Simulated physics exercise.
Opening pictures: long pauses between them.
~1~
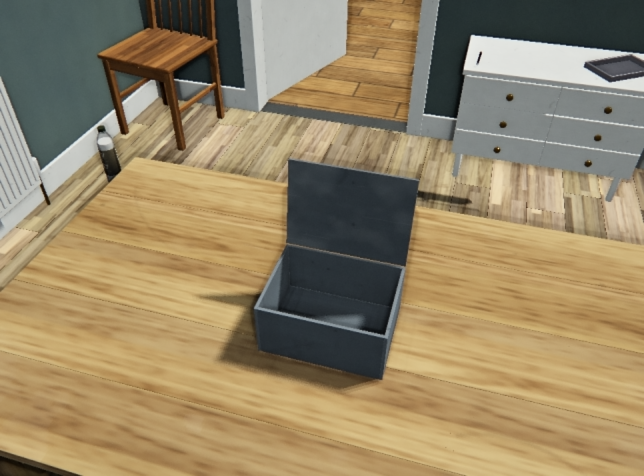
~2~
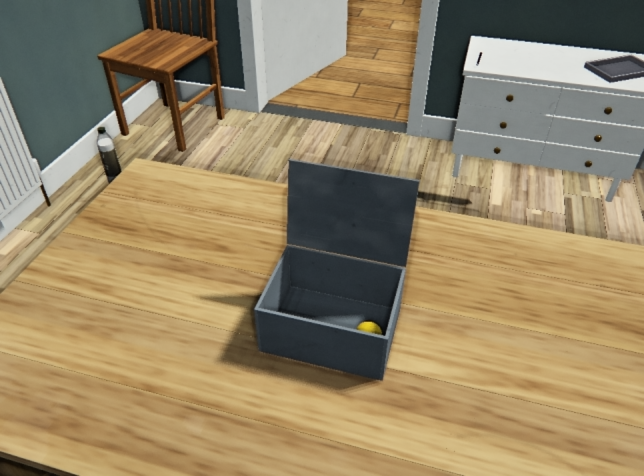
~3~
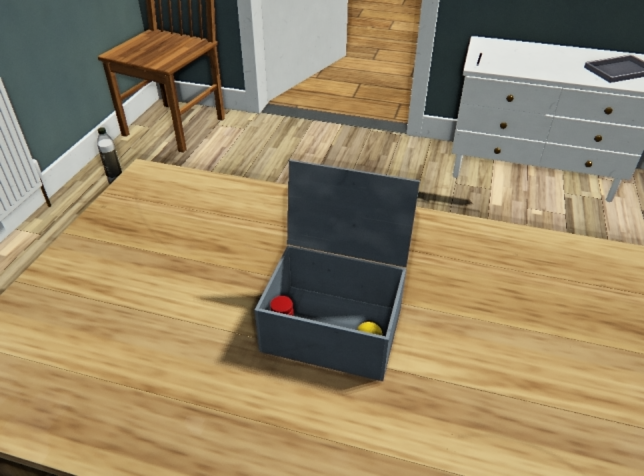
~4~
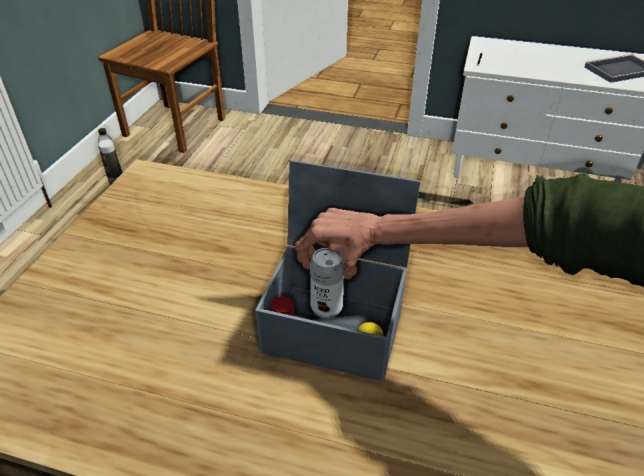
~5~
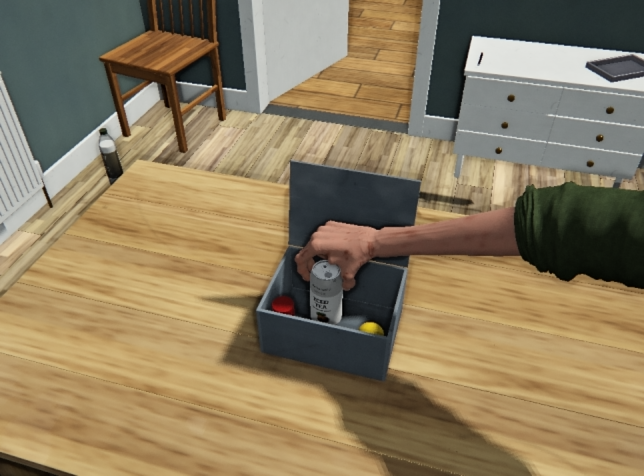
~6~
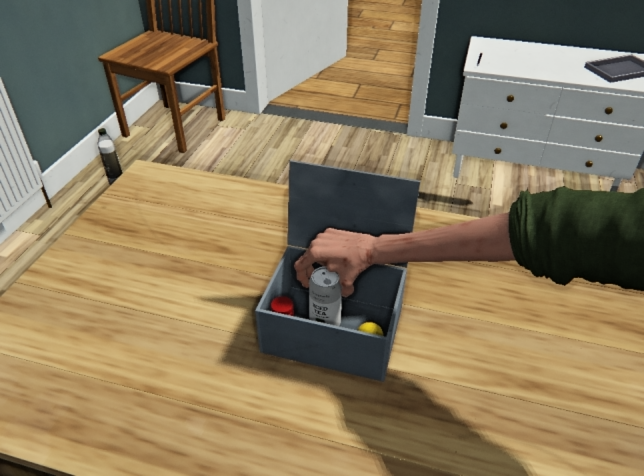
A yellow ball appeared in the open grey box on the wooden table, then a red object beside it, and finally a hand reached in from the right and lowered a white can between them.
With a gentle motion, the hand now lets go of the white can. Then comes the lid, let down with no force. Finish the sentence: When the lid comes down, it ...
When the lid comes down, it stops short of the rim.
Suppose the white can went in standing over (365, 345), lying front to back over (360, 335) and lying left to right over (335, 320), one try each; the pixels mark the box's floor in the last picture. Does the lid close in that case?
In order: The lid fits down, then fits down, then fits down.
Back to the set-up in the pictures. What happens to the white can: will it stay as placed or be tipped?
At the finish it holds its orientation.
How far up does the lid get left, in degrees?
Roughly 25°.
Then, 1.10 s on from there, lid starting down.
Then, 1.50 s on from there, lid 66° above the rim.
Then, 1.80 s on from there, lid 48° above the rim.
Then, 2.00 s on from there, lid 34° above the rim.
In the end, lid 23° above the rim; all 3 unmoved. At the end, from the last picture's camera, white can near (325, 302).
